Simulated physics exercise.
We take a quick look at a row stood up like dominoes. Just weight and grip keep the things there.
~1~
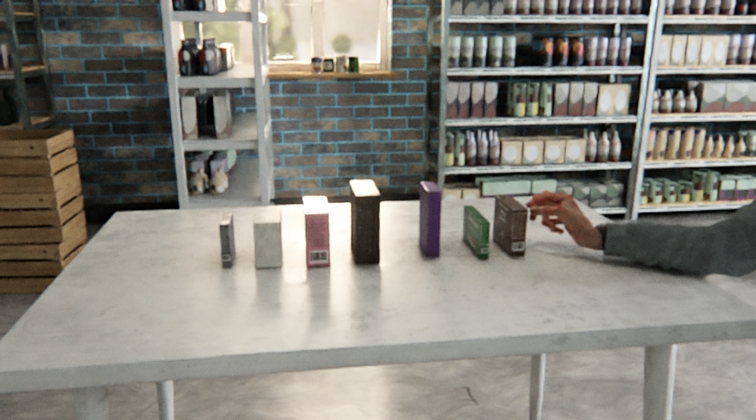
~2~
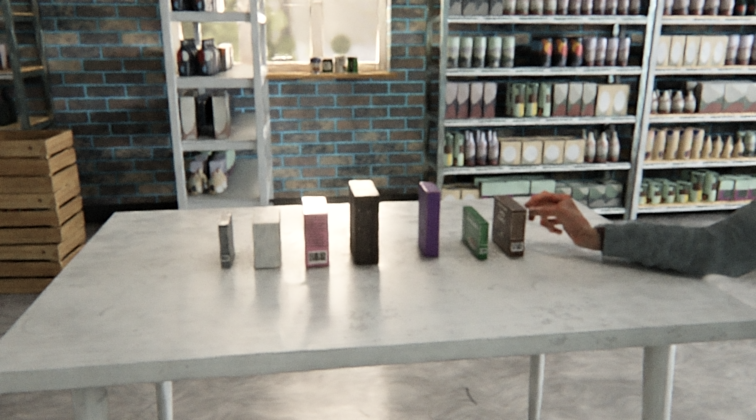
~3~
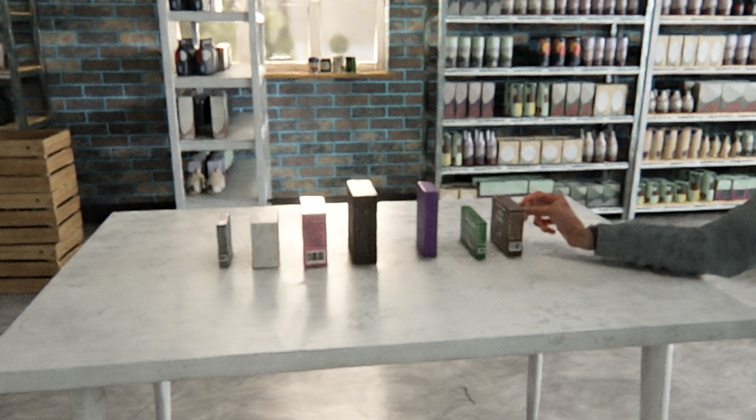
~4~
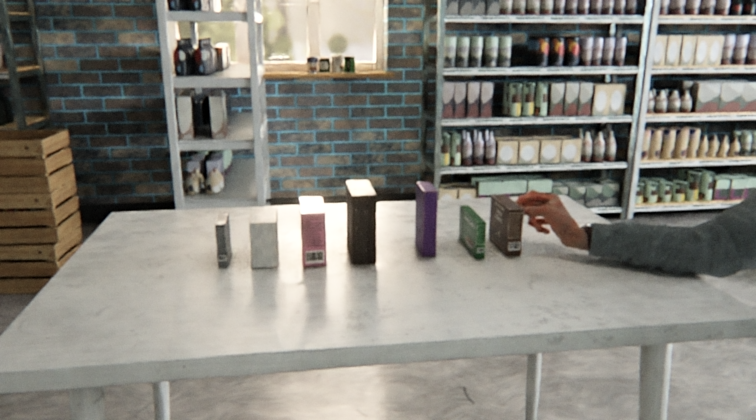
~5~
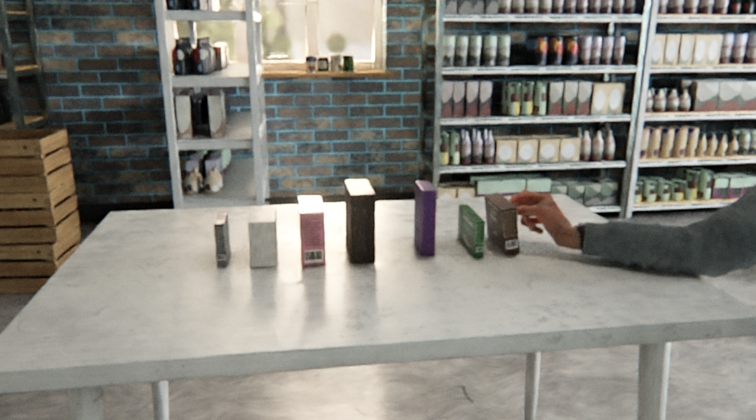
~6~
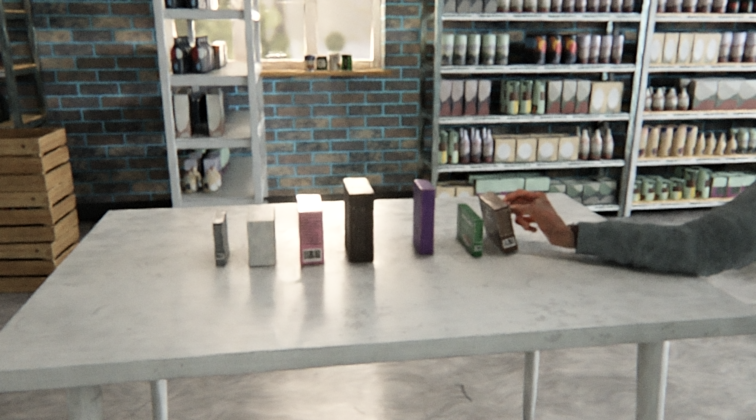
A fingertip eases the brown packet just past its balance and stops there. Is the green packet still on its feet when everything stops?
Over.
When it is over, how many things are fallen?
That adds up to 2 in total.
Then, 0.30 s later than the last frame, brown packet 60° over; green packet tilted by 45° near (455, 231).
Then, 0.70 s later than the last frame, brown packet 73° over; green packet on its side near (446, 243).
When it is over, lying over on the table, green packet; the other 4 as before. End places, in pixels of the last picture, green packet near (446, 243).
